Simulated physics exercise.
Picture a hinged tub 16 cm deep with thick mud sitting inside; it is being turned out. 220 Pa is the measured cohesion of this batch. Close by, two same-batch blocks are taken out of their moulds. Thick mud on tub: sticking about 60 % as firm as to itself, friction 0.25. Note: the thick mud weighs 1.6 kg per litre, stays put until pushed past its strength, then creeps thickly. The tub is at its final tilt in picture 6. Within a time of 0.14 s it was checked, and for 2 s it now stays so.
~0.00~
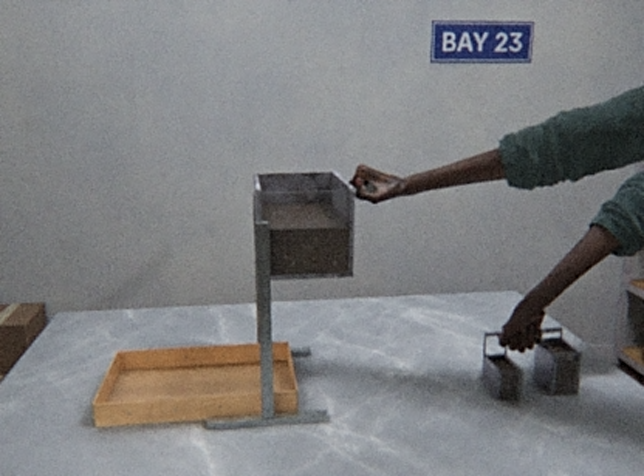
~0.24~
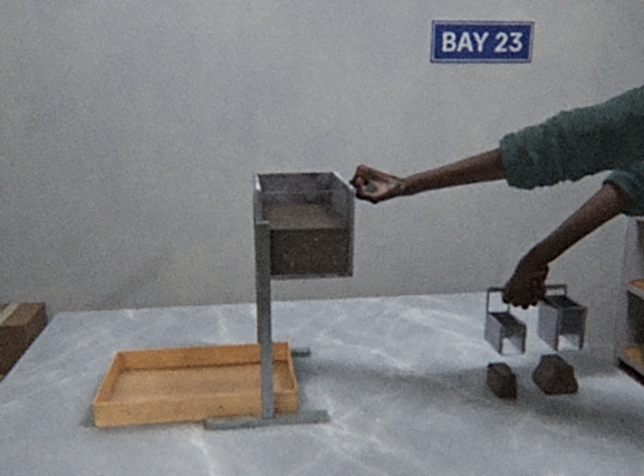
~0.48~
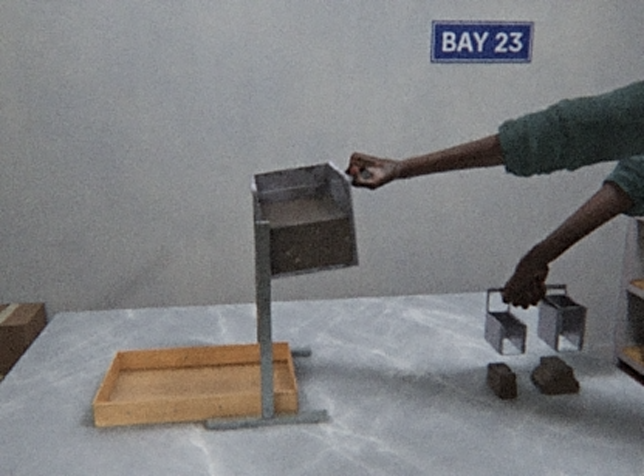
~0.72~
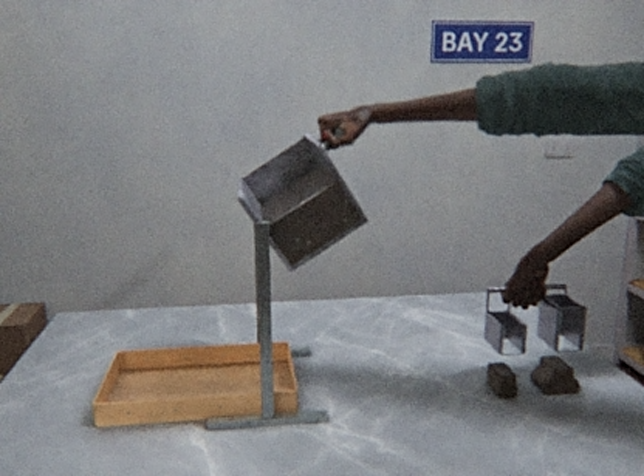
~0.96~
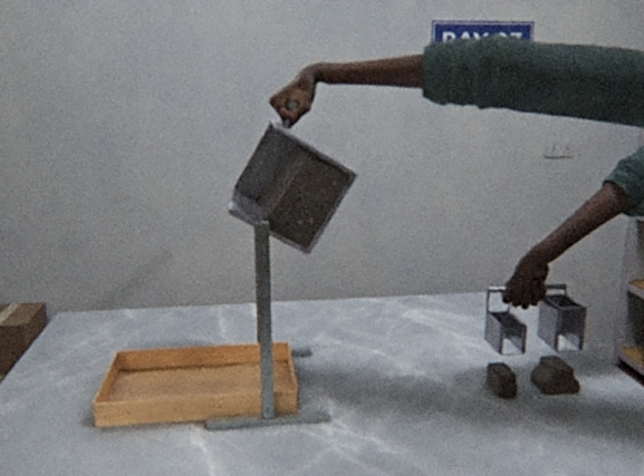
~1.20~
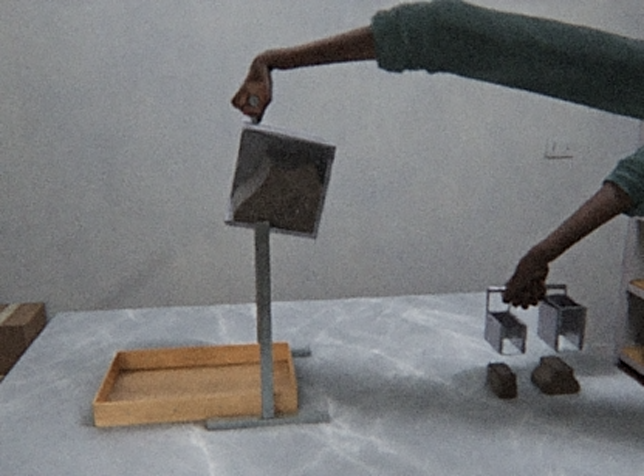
A hand steadily tilted a metal tub of thick mud up toward the left above a wooden tray, after the other hand lifted two small moulds off dark blocks, the right one slumping a little.
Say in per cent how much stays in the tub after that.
Close to 85 percent stays in.
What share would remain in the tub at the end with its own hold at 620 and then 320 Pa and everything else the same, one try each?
You'd see 100 percent the first time and 100 percent the second.
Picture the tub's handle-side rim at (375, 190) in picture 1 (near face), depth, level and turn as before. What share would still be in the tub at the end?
About 65 per cent.
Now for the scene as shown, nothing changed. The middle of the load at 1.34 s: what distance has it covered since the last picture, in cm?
I'd estimate roughly 2 centimetres.
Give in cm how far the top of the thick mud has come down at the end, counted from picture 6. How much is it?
3 cm or so.
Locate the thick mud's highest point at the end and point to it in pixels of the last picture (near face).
(292, 179).
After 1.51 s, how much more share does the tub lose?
Around 7 % of the whole load.
After 1.34 s, the tub is at 78 degrees and holds 97 %.
After 1.51 s, the tub is at 78 degrees and holds 92 %.
After 1.68 s, the tub is at 78 degrees and holds 88 %.
After 1.85 s, the tub is at 78 degrees and holds 87 %.
After 3.20 s, the tub is at 78 degrees and holds 85 %.
